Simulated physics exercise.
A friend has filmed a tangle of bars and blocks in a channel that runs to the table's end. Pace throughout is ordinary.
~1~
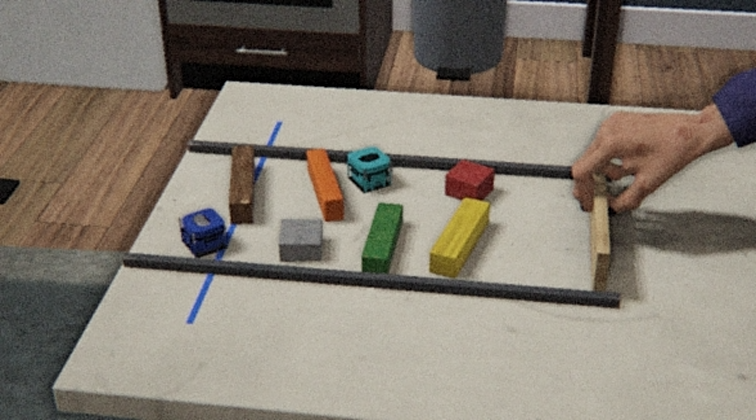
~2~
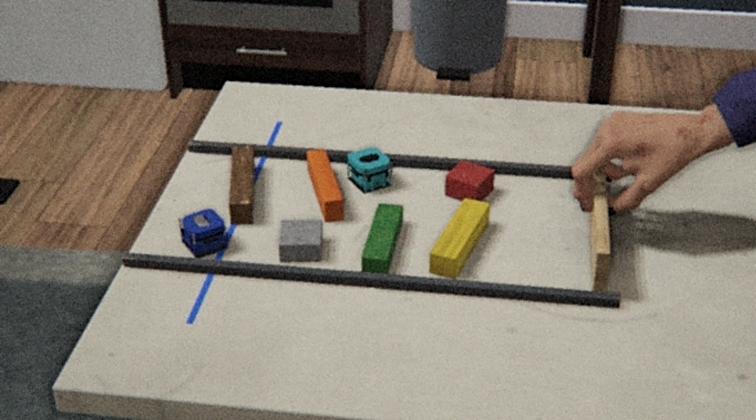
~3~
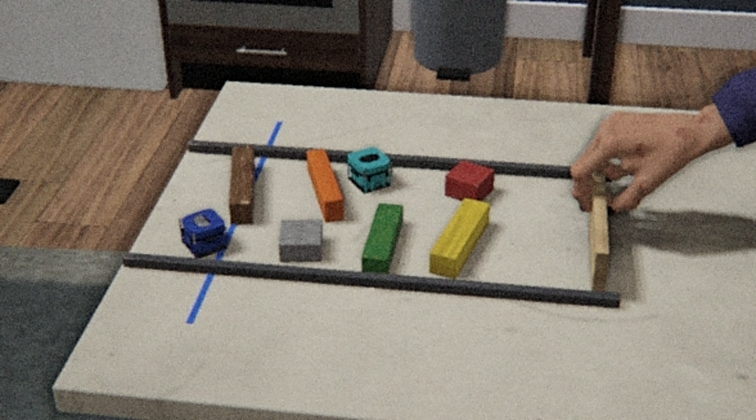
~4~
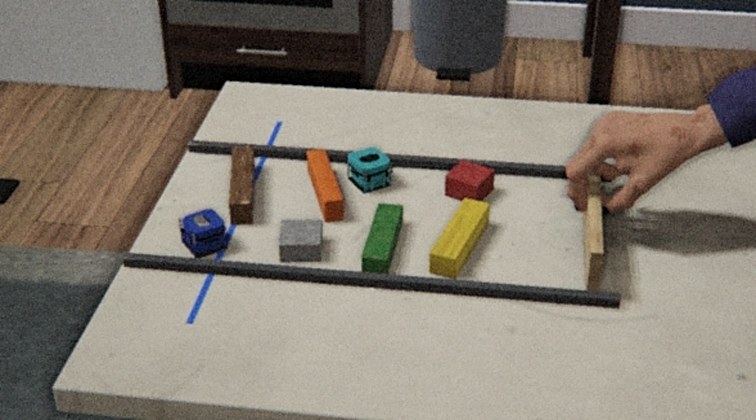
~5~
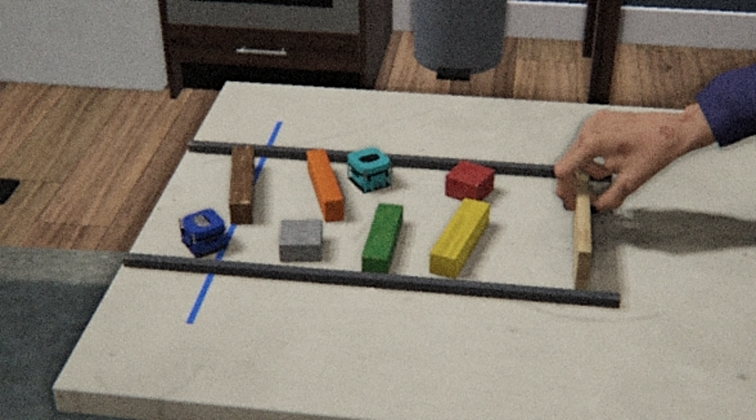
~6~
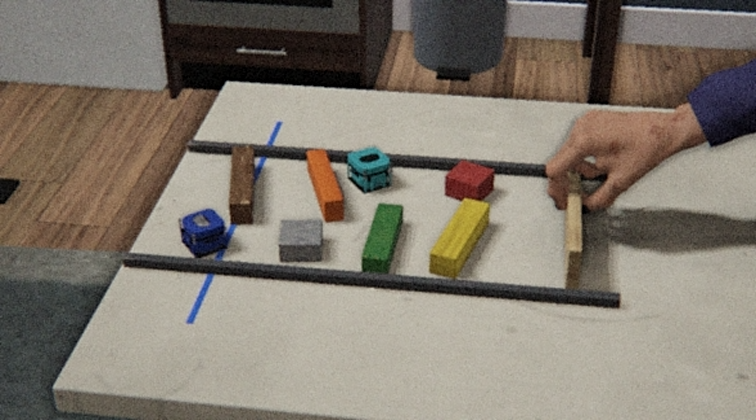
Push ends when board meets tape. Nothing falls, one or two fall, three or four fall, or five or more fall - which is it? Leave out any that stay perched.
One or two fall.
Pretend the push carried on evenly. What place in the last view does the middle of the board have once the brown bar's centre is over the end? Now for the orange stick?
Roughly at (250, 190) and roughly at (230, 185).
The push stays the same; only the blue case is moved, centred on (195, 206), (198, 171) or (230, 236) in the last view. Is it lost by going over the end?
Going through them in order, it comes off, then comes off, then comes off.
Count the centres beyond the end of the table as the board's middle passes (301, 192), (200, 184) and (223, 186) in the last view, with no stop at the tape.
Counts per position: 0 / 5 / 4.
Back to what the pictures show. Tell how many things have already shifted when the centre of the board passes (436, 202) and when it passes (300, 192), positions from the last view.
Well, it's 2 at the first one and 8 at the second.
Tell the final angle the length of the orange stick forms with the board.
About 15°.
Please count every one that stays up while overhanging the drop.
The figure is 2.
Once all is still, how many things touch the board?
It's 2 of them.
Early on, none off yet; blue case at rest near (204, 233); brown bar at rest near (242, 184); grey block at rest near (301, 240).
Finally, the number that fall off is one or two; lost, brown bar and blue case.
